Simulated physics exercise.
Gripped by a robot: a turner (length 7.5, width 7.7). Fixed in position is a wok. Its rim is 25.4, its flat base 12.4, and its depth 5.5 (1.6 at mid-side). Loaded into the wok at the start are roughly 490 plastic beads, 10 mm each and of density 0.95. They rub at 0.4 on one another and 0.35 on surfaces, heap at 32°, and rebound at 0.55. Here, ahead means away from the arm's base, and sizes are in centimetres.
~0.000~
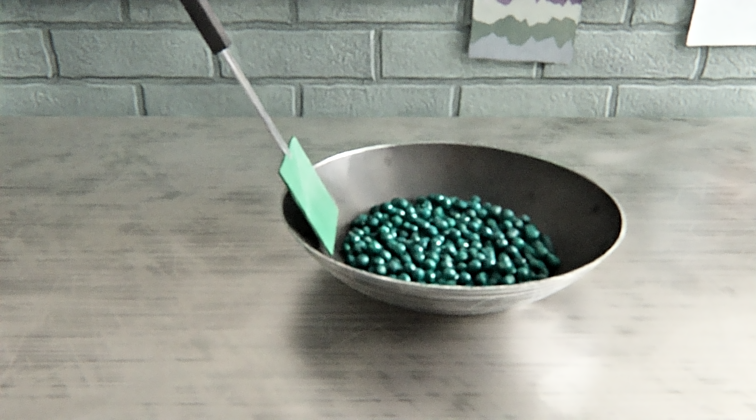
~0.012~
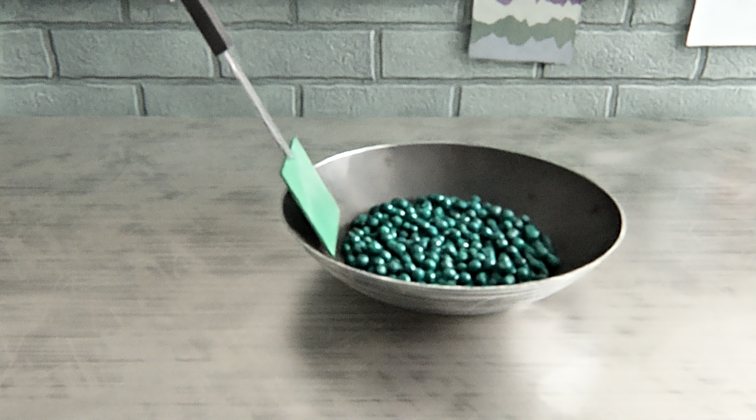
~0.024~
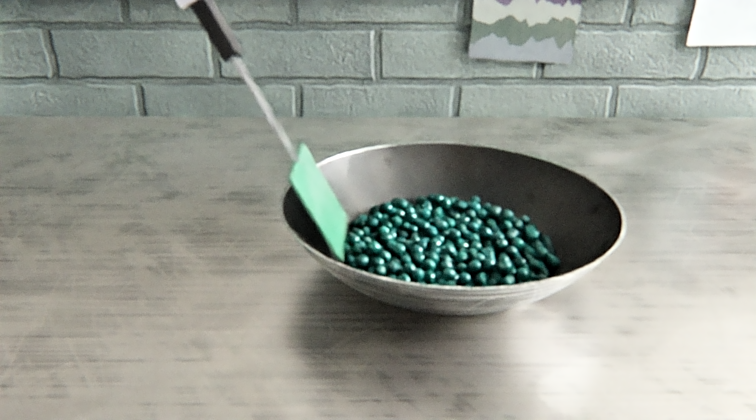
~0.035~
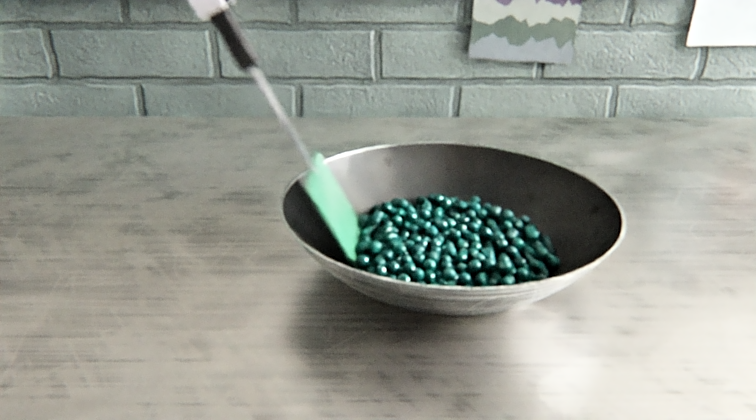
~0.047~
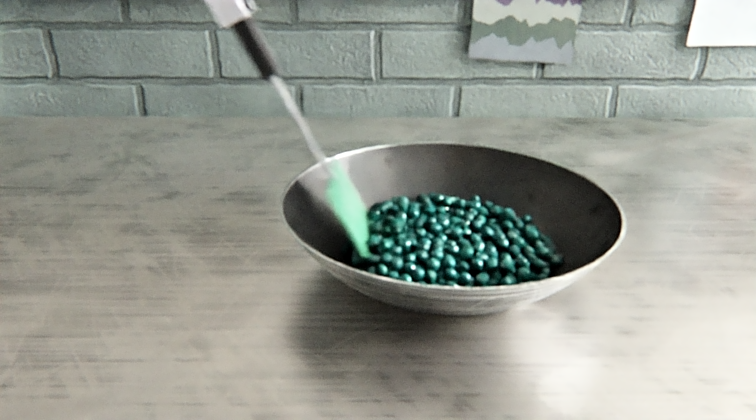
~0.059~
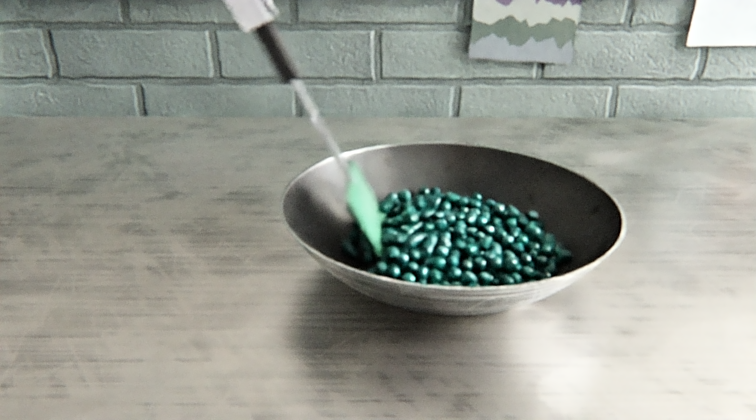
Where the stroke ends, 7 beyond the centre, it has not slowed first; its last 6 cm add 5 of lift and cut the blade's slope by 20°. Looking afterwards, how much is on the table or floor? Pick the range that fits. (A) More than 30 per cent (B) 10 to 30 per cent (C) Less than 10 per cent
Answer: B.
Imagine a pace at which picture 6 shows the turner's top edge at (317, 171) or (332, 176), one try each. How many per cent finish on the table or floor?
Respectively, around 5 and 10 per cent.
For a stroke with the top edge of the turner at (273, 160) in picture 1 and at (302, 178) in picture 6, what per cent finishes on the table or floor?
It comes to something like 0 %, give or take.
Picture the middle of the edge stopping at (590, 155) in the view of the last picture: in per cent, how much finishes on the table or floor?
Around 35 percent ends on the table or floor.
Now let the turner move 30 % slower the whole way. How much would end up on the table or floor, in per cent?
Then around 10 percent would finish on the table or floor.
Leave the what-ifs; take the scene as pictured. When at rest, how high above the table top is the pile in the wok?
Height at rest: Roughly 4.5 cm.
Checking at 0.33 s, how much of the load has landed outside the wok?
I'd say close to 10 in a hundred.
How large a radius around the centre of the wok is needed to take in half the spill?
About 58 cm out from the centre.
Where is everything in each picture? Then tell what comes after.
Turner top edge at (286, 153), sloping 63°; upper third of the load around (453, 241), from x 345 to 555, top at y 200; 488 in the wok, in the first picture.
Turner top edge at (288, 154), sloping 63°; upper third of the load around (453, 241), from x 345 to 555, top at y 200, in the second picture.
Turner top edge at (296, 159), sloping 63°; upper third of the load around (453, 241), from x 345 to 555, top at y 200, in the third picture.
Turner top edge at (312, 168), sloping 63°; upper third of the load around (449, 240), from x 345 to 555, top at y 200, in the fourth picture.
Turner top edge at (331, 175), sloping 63°; upper third of the load around (440, 238), from x 345 to 555, top at y 200, in the fifth picture.
Turner top edge at (350, 178), sloping 63°; upper third of the load around (437, 234), from x 345 to 565, top at y 190; 488 in the wok, in the sixth picture.
After 0.09 s, sloping 63°, highest piece 9 above the table; 488 in the wok.
After 0.12 s, sloping 57°, highest piece 14 above the table; 487 in the wok, 1 on the blade or in flight.
After 0.33 s, sloping 43°, highest piece 26 above the table; 408 in the wok, 47 on the table or floor, 33 on the blade or in flight.
After 1.38 s, sloping 43°, highest piece 4 above the table; 408 in the wok, 80 on the table or floor.
At rest, 408 in the wok, 80 on the table or floor. That is 16 % on the table or floor.
